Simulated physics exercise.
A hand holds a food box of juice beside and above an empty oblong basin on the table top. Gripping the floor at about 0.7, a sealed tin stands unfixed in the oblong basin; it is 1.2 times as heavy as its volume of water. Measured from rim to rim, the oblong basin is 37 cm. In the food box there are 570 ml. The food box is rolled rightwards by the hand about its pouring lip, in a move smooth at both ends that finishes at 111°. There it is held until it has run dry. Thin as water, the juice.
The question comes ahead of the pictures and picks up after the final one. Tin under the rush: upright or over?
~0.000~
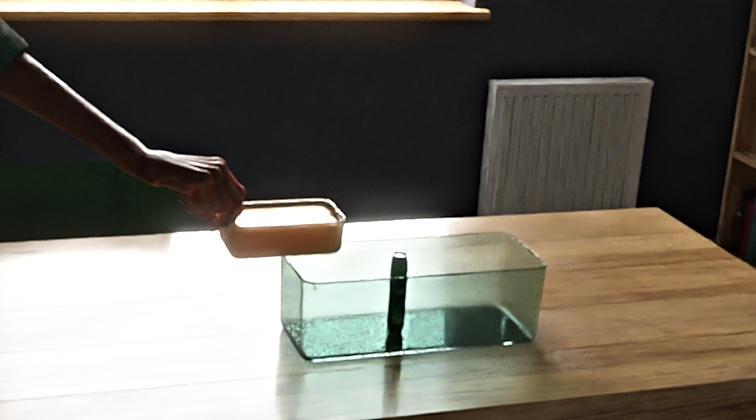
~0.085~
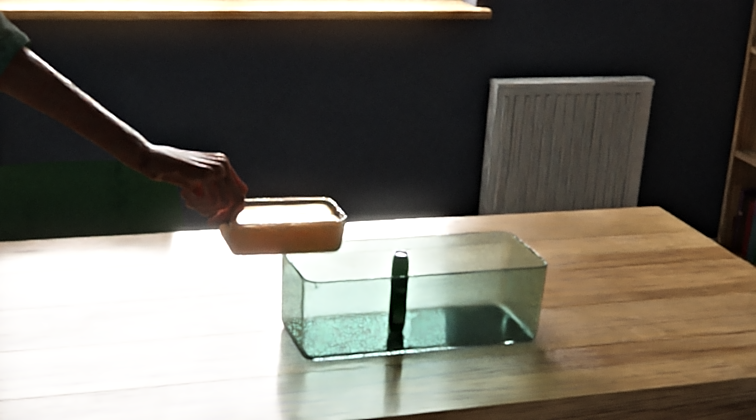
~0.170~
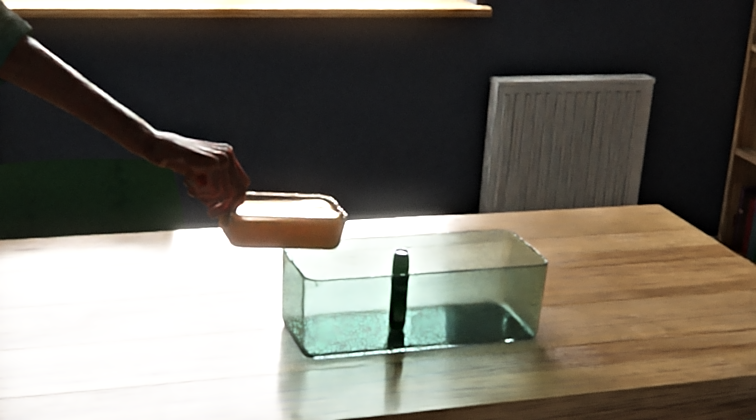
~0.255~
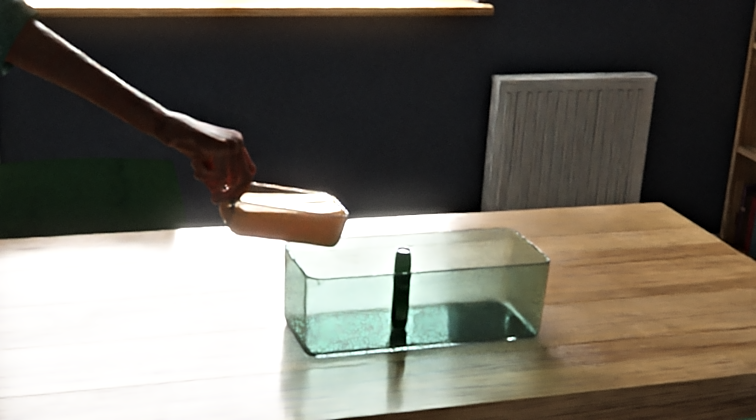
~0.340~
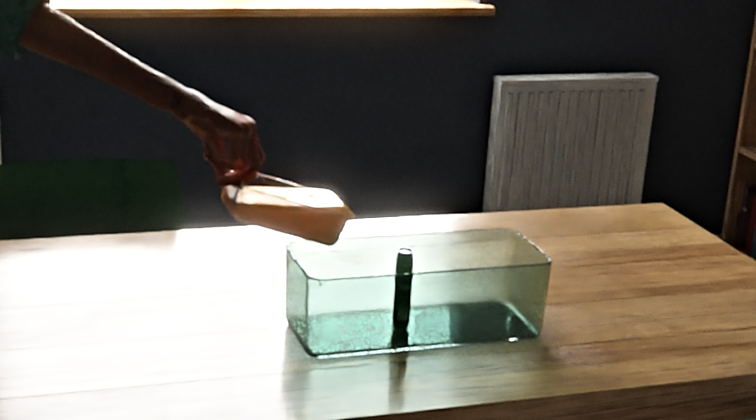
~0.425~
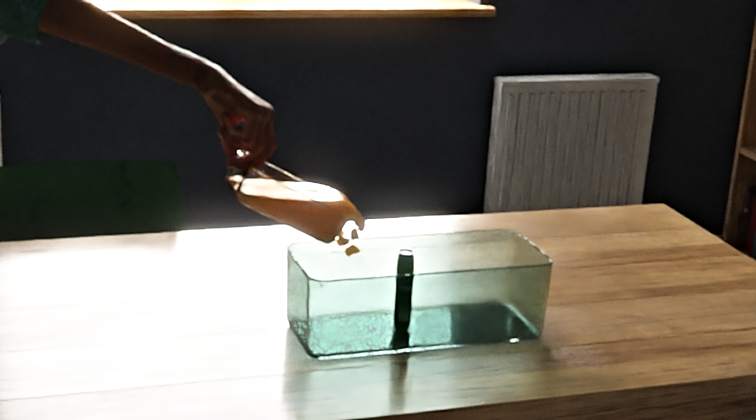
Overturned.
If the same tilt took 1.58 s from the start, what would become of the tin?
So the tin will hold steady.
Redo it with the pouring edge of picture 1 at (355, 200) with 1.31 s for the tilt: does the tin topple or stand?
Then it stays on its base.
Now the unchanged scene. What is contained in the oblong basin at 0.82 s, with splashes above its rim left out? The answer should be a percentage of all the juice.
At that time the basin holds about 74 per cent of the liquid.
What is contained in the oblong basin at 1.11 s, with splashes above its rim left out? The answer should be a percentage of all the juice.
I reckon close to 96 per cent.
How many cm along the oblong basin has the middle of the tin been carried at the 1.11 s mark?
It has moved some 6 cm.
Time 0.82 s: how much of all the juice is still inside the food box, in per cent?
At that time about 10 in a hundred parts are still held.
Then, 0.82 s in, the tilt is 82° and 9 per cent is still to pour; the tin leans 5°.
Then, 1.11 s in, the tilt is 108° and 1 per cent is still to pour; the tin lies on its side.
Then, 1.42 s in, the tilt is 111° and 0 per cent is still to pour; the tin lies on its side.
Then, 1.75 s in, the tilt is 111° and 0 per cent is still to pour; the tin lies on its side.
Finally, the tin lies on its side.
